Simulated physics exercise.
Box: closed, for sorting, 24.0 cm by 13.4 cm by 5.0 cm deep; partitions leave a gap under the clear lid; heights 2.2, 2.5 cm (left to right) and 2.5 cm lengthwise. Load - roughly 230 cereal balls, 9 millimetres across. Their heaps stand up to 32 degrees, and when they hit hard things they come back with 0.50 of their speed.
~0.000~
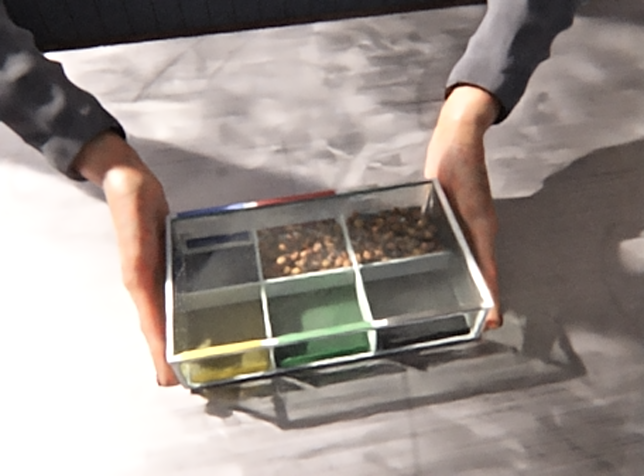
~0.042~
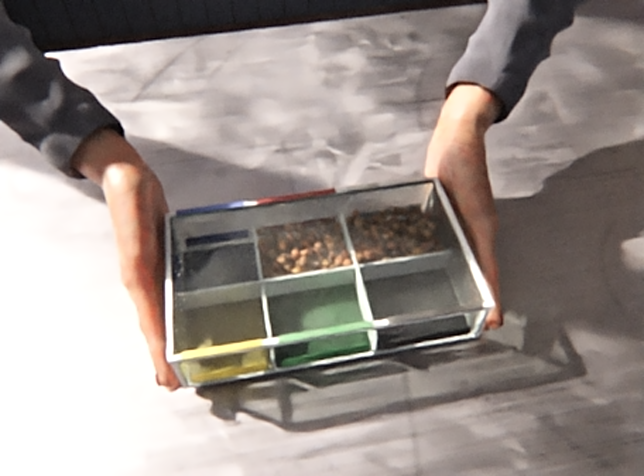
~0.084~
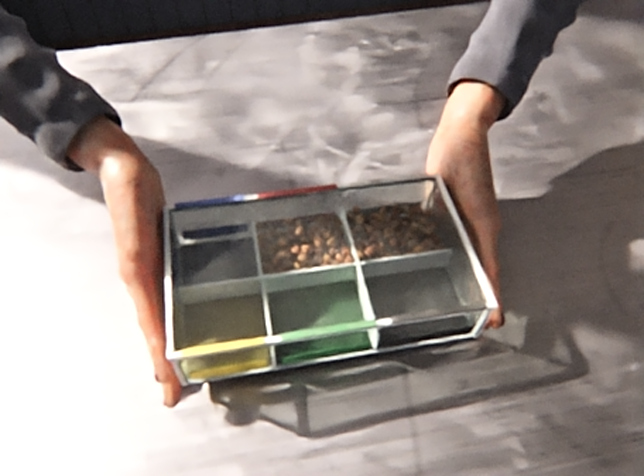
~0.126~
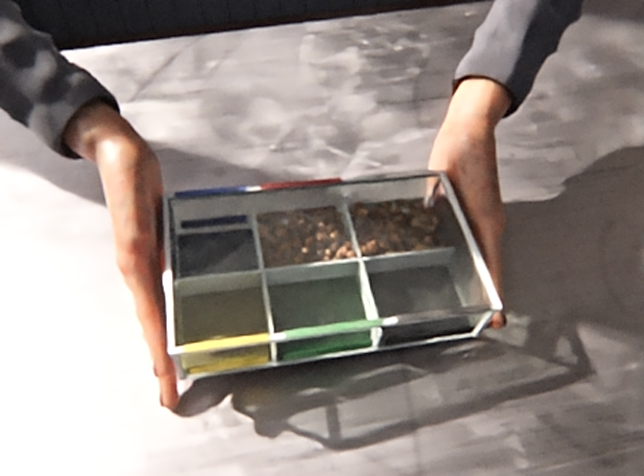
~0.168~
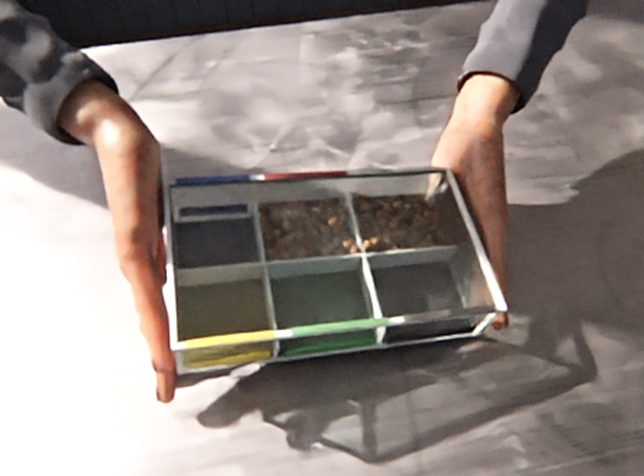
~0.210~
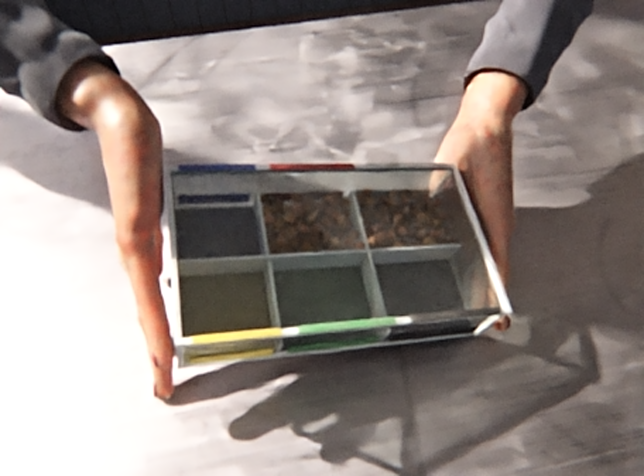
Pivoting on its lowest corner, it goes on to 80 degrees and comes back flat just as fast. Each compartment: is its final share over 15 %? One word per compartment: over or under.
Red over, blue under, green under, yellow under, white over, black over.
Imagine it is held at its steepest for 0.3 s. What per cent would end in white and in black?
White keeps 35% and black keeps 45%.
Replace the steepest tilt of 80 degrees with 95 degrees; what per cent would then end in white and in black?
The white compartment would get 30 per cent and the black one 65 per cent.
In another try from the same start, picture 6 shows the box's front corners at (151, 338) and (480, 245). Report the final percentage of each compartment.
Red 40; blue 25; green 0; yellow 0; white 35; black 0.
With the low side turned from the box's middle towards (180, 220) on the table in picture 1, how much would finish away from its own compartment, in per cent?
My guess is roughly 35 percent.
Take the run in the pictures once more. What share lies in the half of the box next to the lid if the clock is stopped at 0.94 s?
Around 30 in a hundred, give or take.
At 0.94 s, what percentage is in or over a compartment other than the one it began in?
At that instant it's around 15 per cent.
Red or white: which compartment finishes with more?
The white one has more.
Then, at 0.94 s, tilt 80 degrees; red 40 %, white 45 %, black 15 %.
After 1.43 s, tilt 35 degrees; red 20 %, white 35 %, black 40 %.
After 1.98 s, tilt 0 degrees; red 20 %, white 35 %, black 40 %.
In the end, at 2.4 s, red 20 %, blue 0 %, green 0 %, yellow 0 %, white 35 %, black 40 %.
